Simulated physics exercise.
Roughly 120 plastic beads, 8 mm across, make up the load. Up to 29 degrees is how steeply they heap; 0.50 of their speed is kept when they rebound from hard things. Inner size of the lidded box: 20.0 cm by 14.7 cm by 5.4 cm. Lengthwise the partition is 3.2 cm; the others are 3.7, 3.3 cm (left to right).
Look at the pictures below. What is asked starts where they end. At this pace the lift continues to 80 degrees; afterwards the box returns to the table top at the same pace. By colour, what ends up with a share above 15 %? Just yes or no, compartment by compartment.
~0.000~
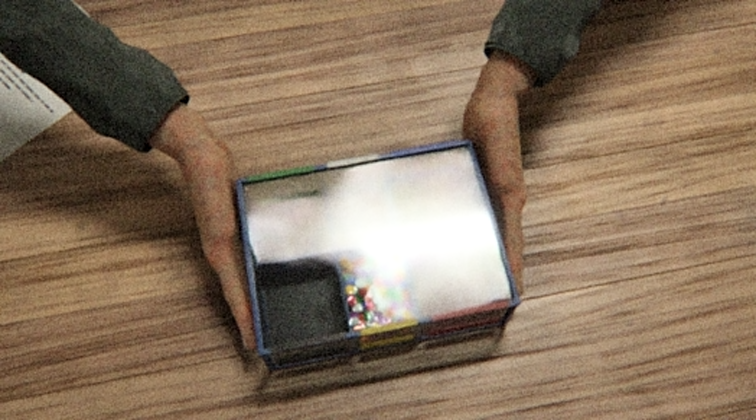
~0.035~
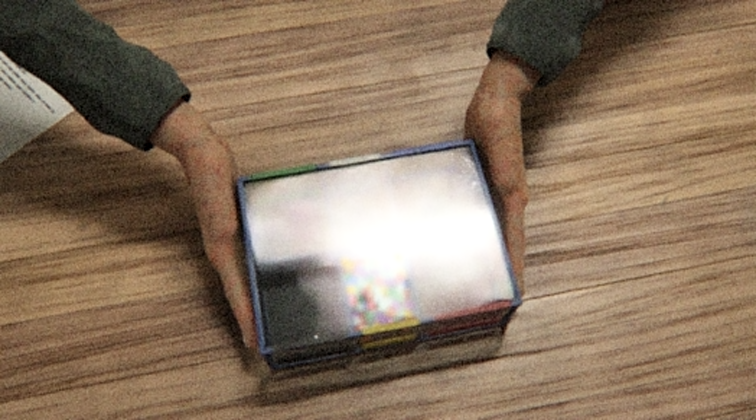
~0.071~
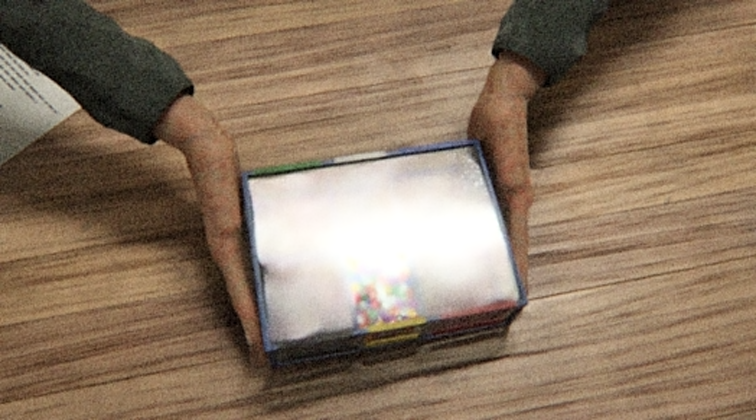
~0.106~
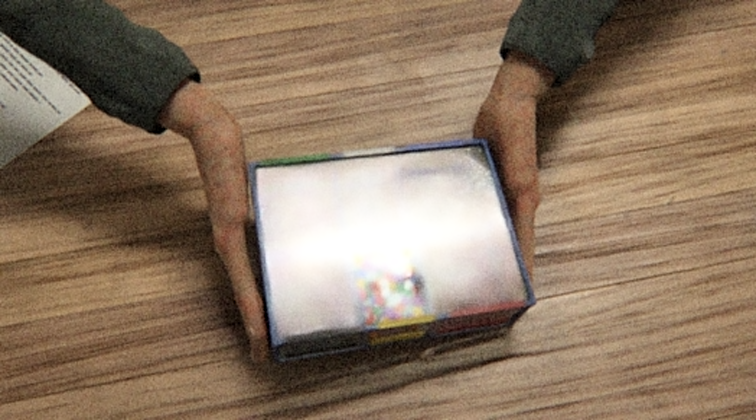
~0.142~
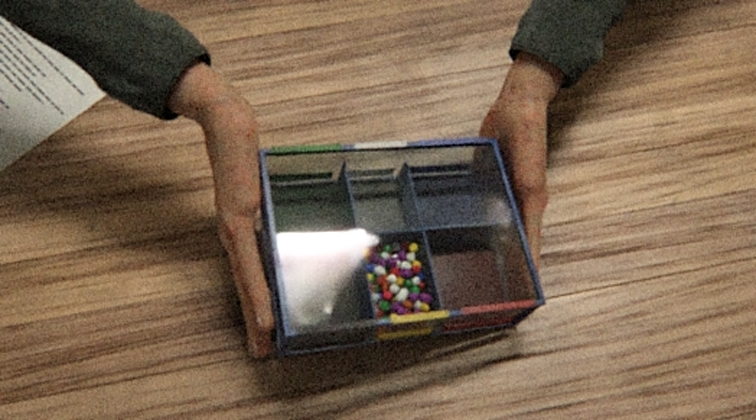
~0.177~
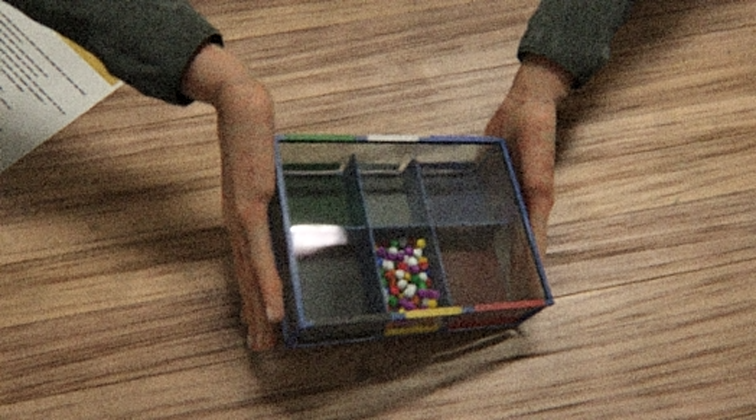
Red gets a yes, blue gets a no, green gets a no, yellow gets a yes, white gets a no, black gets a no.
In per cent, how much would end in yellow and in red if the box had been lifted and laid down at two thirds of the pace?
The yellow compartment would end with 80 per cent and the red compartment with 20 per cent.
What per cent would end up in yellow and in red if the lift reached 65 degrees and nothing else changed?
Then yellow would get 90 per cent and red 10 per cent.
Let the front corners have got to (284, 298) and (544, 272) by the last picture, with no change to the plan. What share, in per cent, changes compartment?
I'd put it at about 55 per cent.
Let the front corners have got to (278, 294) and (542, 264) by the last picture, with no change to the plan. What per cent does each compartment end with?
In per cent, the final split is red 0, blue 45, green 0, yellow 45, white 5, black 0.
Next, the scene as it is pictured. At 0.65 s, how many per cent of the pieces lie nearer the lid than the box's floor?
Roughly 30 percent of the pieces.
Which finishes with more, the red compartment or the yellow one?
Answer: Yellow.
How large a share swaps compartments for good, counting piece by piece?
About 40 %.
After 0.65 s, tilt 79 degrees; red 15 %, yellow 85 %.
After 0.96 s, tilt 34 degrees; red 40 %, yellow 60 %.
After 1.38 s, tilt 0 degrees; red 40 %, yellow 60 %.
At rest (1.8 s), red 40 %, blue 0 %, green 0 %, yellow 60 %, white 0 %, black 0 %.
